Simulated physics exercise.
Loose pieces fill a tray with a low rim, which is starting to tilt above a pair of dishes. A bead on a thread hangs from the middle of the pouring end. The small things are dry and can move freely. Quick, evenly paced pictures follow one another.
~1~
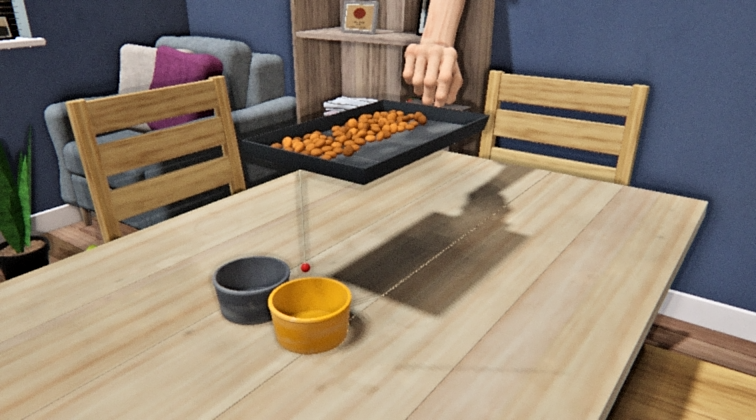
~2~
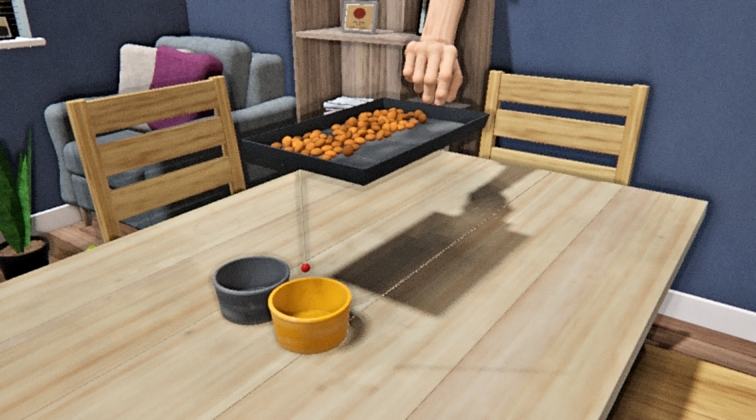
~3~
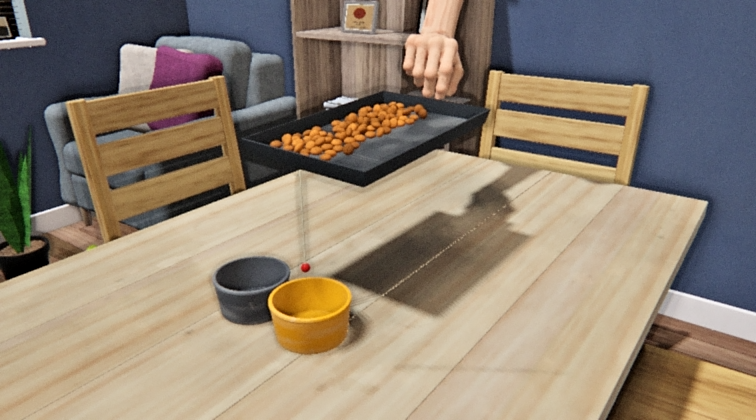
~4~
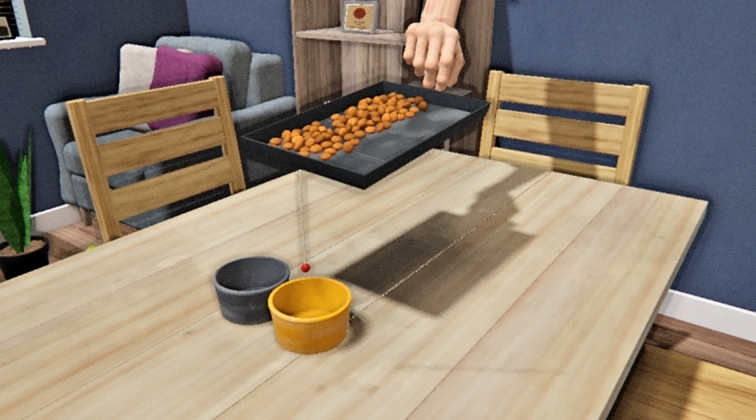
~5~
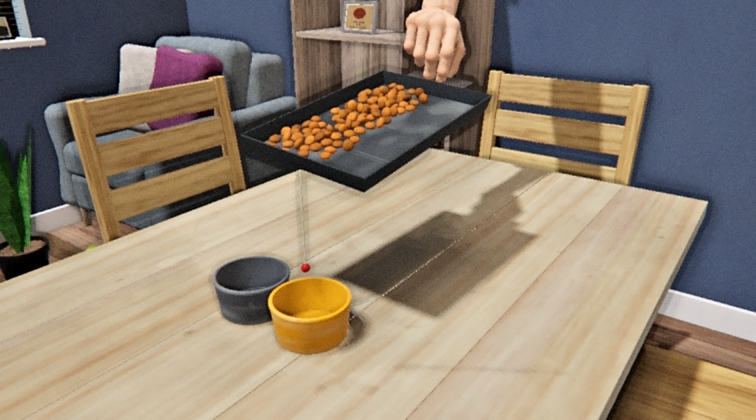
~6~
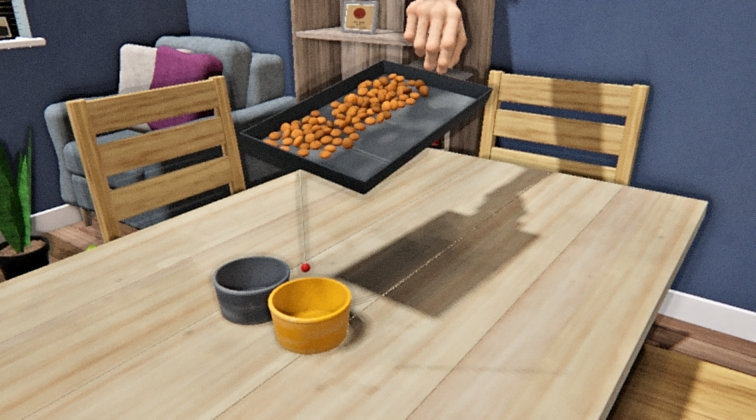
At a wooden dining table, a hand above a black tray of brown kibble gradually tilting over grey and yellow dishes.
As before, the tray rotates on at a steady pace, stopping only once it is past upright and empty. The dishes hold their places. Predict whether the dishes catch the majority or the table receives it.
The load will mostly be spilled.
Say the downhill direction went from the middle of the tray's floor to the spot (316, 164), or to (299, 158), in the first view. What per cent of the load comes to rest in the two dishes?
First case about 70 percent; second case about 80 percent.
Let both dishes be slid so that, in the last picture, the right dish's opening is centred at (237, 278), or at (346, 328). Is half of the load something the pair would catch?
First try: A minority; second try: A minority.
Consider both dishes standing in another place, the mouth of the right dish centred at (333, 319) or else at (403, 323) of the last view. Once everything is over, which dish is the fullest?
The right-hand one the first time, the left-hand one the second.
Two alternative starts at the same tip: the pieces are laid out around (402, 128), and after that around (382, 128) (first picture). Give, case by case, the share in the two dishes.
You'd get near 10 percent first and near 10 percent after that.
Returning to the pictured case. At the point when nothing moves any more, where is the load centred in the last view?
The centre comes to rest near (364, 343).
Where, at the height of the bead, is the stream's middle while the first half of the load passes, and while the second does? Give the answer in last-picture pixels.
The opening half passes (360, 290), the closing half (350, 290).
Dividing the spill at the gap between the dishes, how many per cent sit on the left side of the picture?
It works out at some 10 percent.
Soon after the last picture, tray tipped steeply; nearly all on the tray; a stray few in the air.
A little later, tray tipped right over; about a third on the tray; a small part in the right dish; about a quarter outside both; about a third in the air.
Later still, tray tipped past a quarter turn; about a quarter in the right dish; most outside both.
At rest, tray tipped past a quarter turn; about a quarter in the right dish; none in the left dish; most outside both.
